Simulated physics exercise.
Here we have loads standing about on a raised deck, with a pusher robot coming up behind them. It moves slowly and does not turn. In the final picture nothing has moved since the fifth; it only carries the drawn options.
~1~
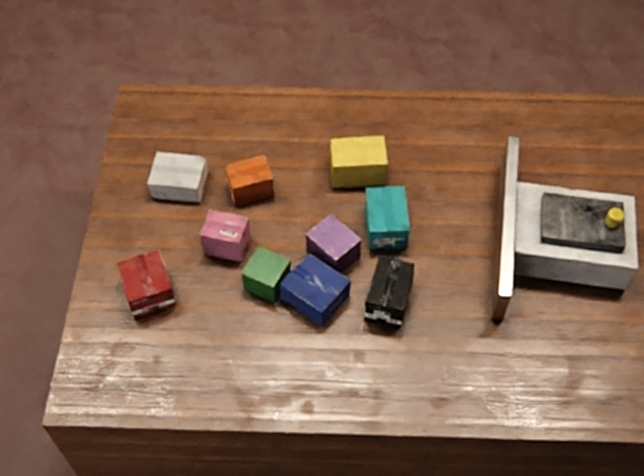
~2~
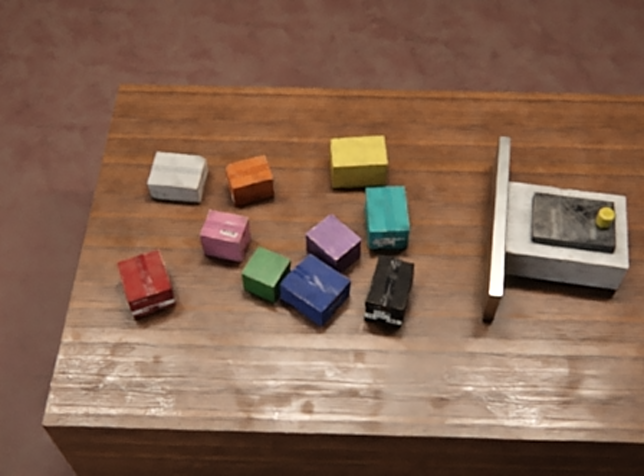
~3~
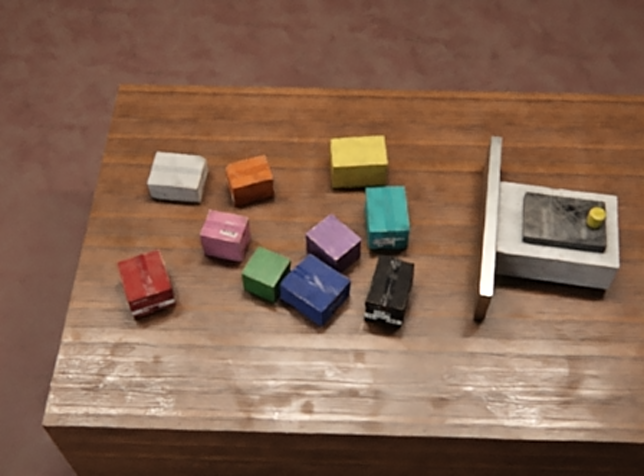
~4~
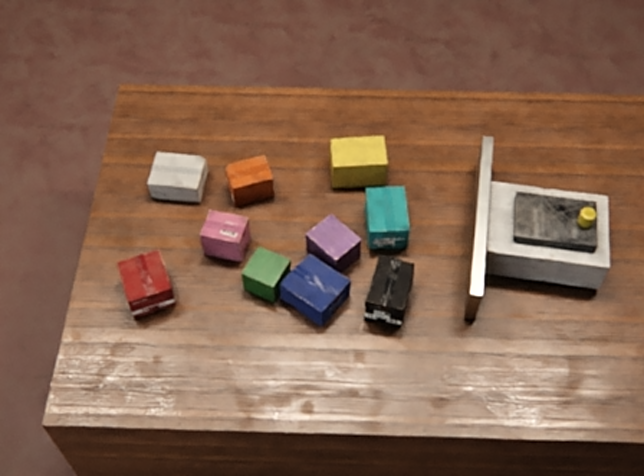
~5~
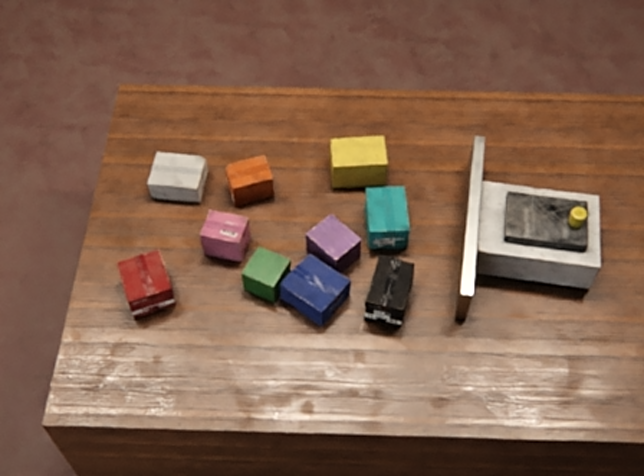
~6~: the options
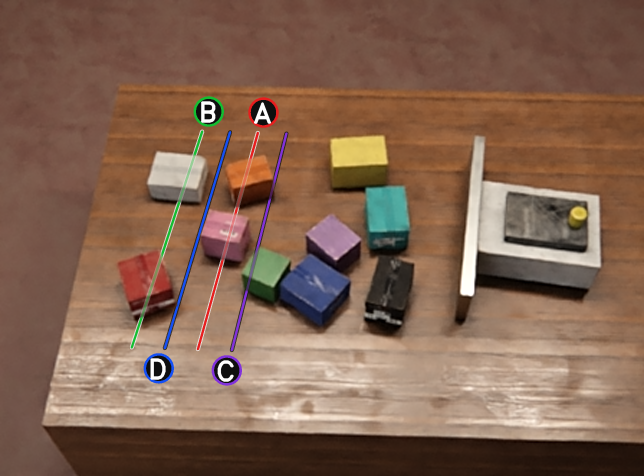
A grey pusher robot with a flat upright plate slid slowly left across a wooden deck without turning, while the colourful boxes in front of it stayed still and untouched.
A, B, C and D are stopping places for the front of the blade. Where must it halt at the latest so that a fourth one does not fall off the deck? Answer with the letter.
Line B.
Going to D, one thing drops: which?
It is the red box.
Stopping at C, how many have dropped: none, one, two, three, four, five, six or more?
By then, none.
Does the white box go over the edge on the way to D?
By then, no.
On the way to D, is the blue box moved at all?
Yes.
On the marked copy, A at (230, 232); B at (170, 230); C at (262, 232); D at (200, 231).
Taking B. A third of the way, robot (428, 216); yellow crate (341, 159); blue box (272, 291).
Two thirds of the way, robot (318, 214); red box (106, 277); green crate (139, 253).
When it is over, robot (232, 212); red box over the edge; green crate over the edge; two fallen.
As for the rest, A is within the limit but short; C is within the limit but short; D is within the limit but short.
